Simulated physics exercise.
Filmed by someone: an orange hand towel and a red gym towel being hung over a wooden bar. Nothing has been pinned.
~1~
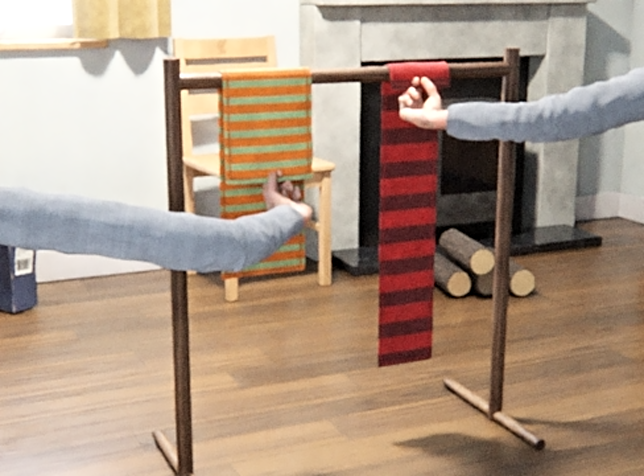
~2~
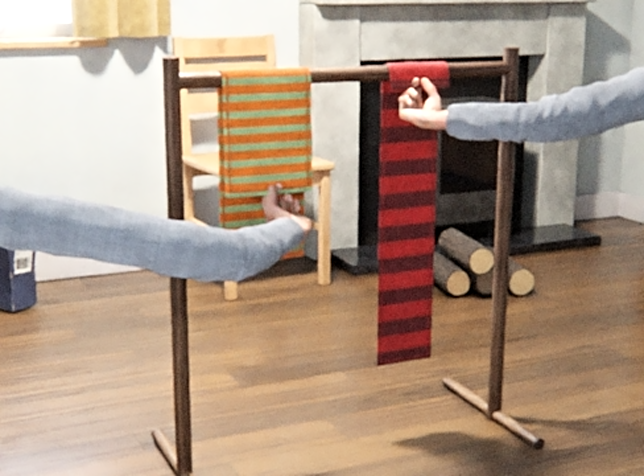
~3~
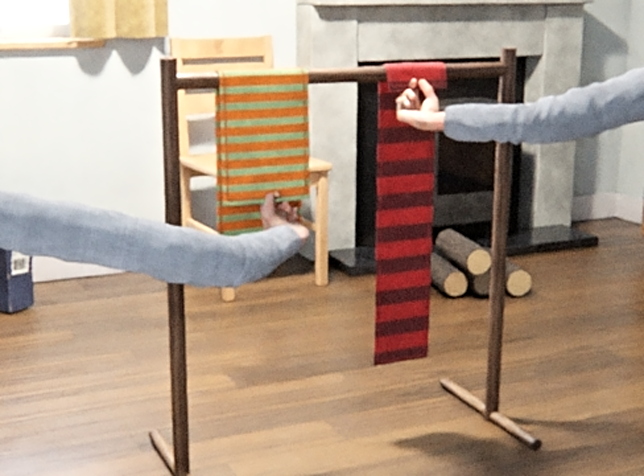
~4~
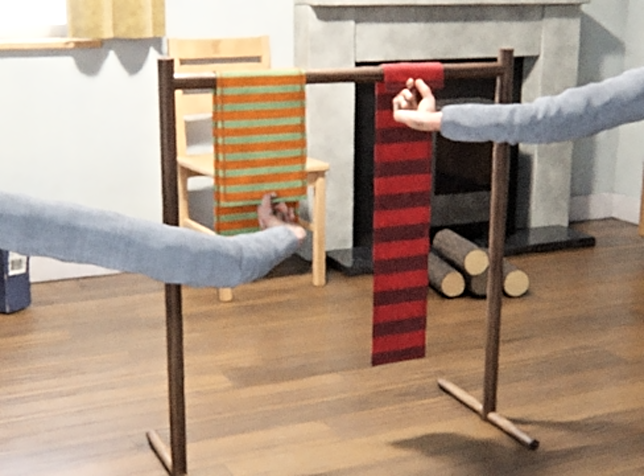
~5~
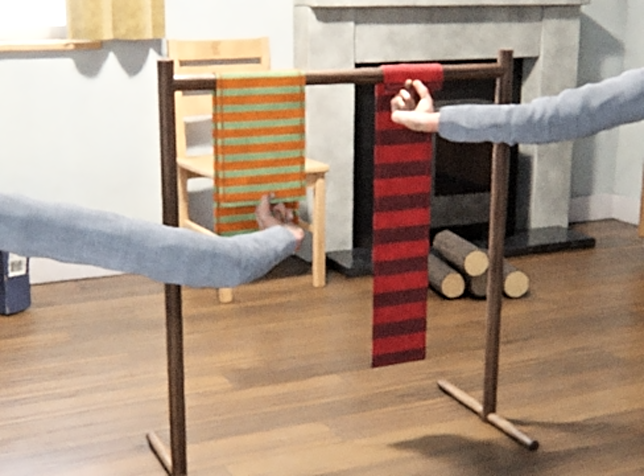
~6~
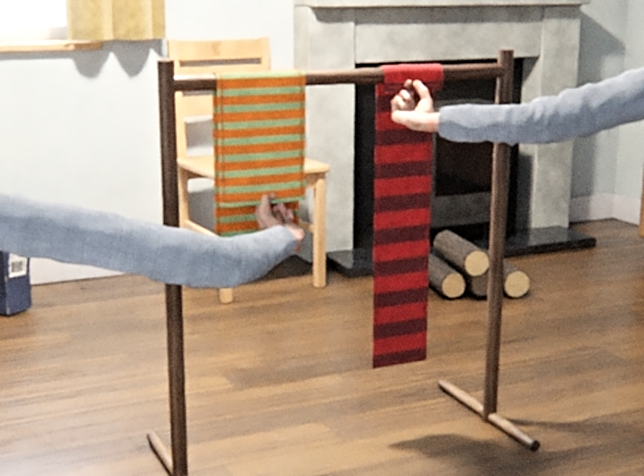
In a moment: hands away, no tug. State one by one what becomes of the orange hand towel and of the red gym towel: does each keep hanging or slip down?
The orange hand towel will hold up there, the red gym towel won't stay up there.
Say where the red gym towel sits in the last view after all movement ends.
It ends up close to (395, 434) in the last picture.
Then, 0.42 s after the last picture, hand towel still hanging; gym towel clear of the rail and dropping near (398, 376).
Then, 0.84 s after the last picture, hand towel still hanging; gym towel in a heap on the floor near (395, 434).
At rest, hand towel still hanging; gym towel in a heap on the floor near (395, 434). The orange hand towel hangs there and the red gym towel is pulled off by its long side.
